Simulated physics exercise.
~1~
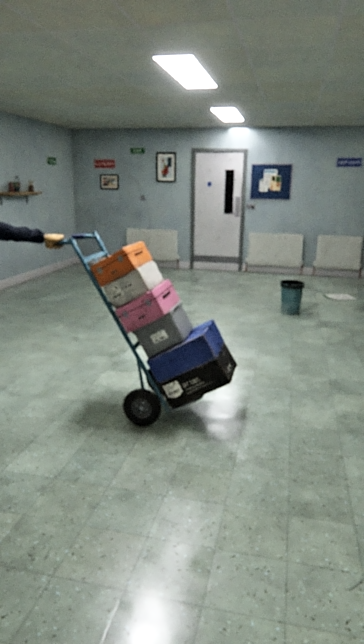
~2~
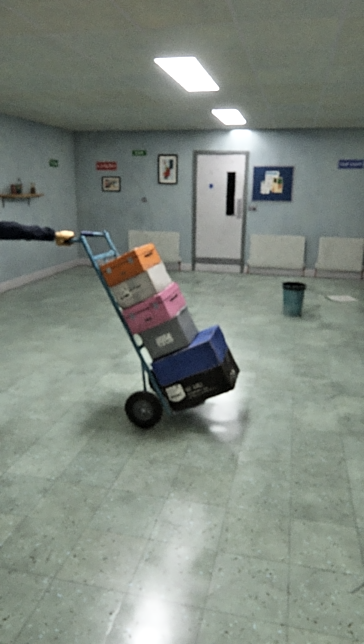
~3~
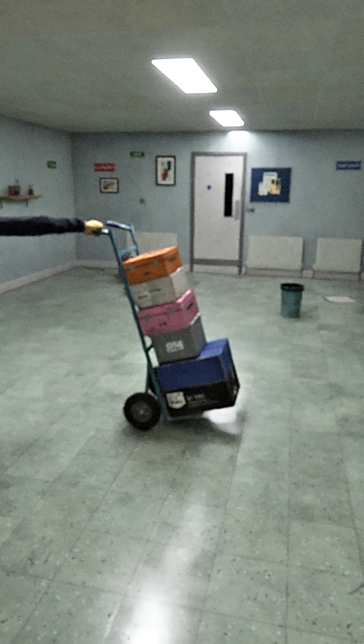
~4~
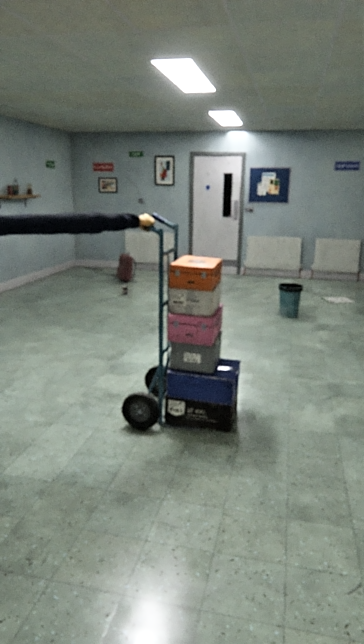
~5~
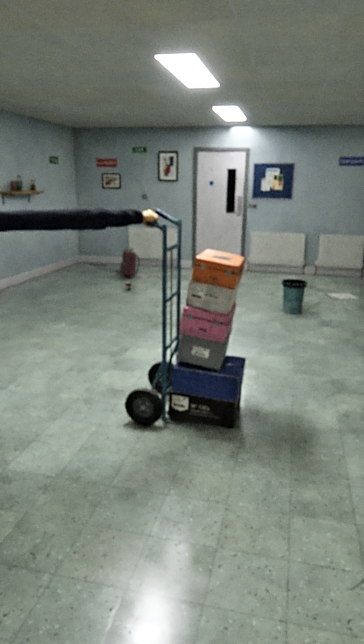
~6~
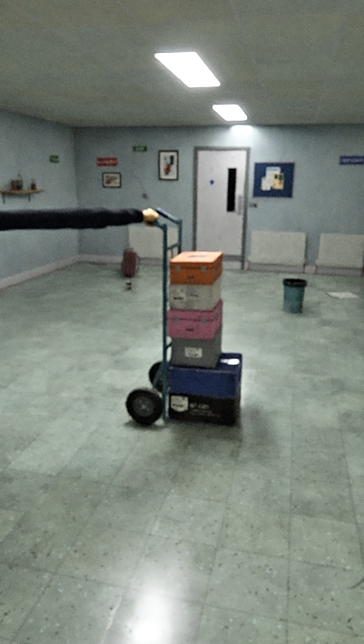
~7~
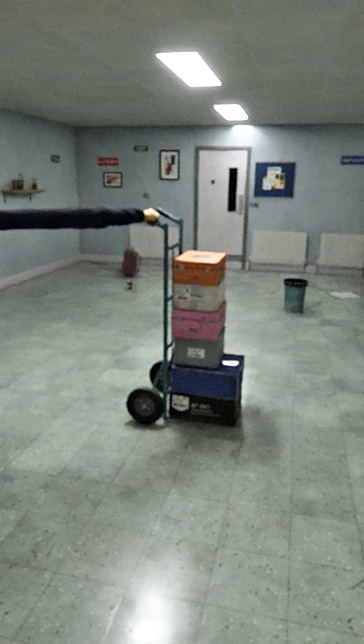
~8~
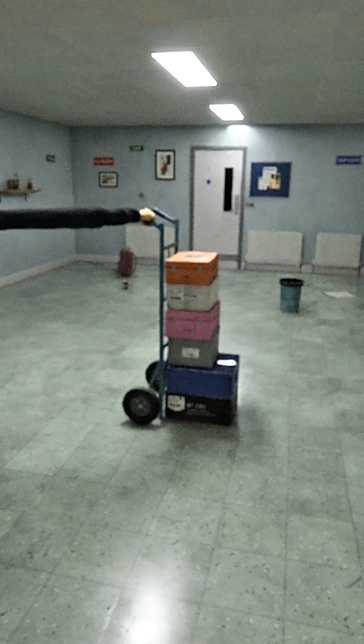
The clip shows an arm swinging a tilted blue hand truck upright in a tiled room, with orange, white, pink, grey, blue and black boxes stacked on it. The upper boxes tip briefly to the right, rock back, and settle, leaving the stack standing beside the upright truck frame.
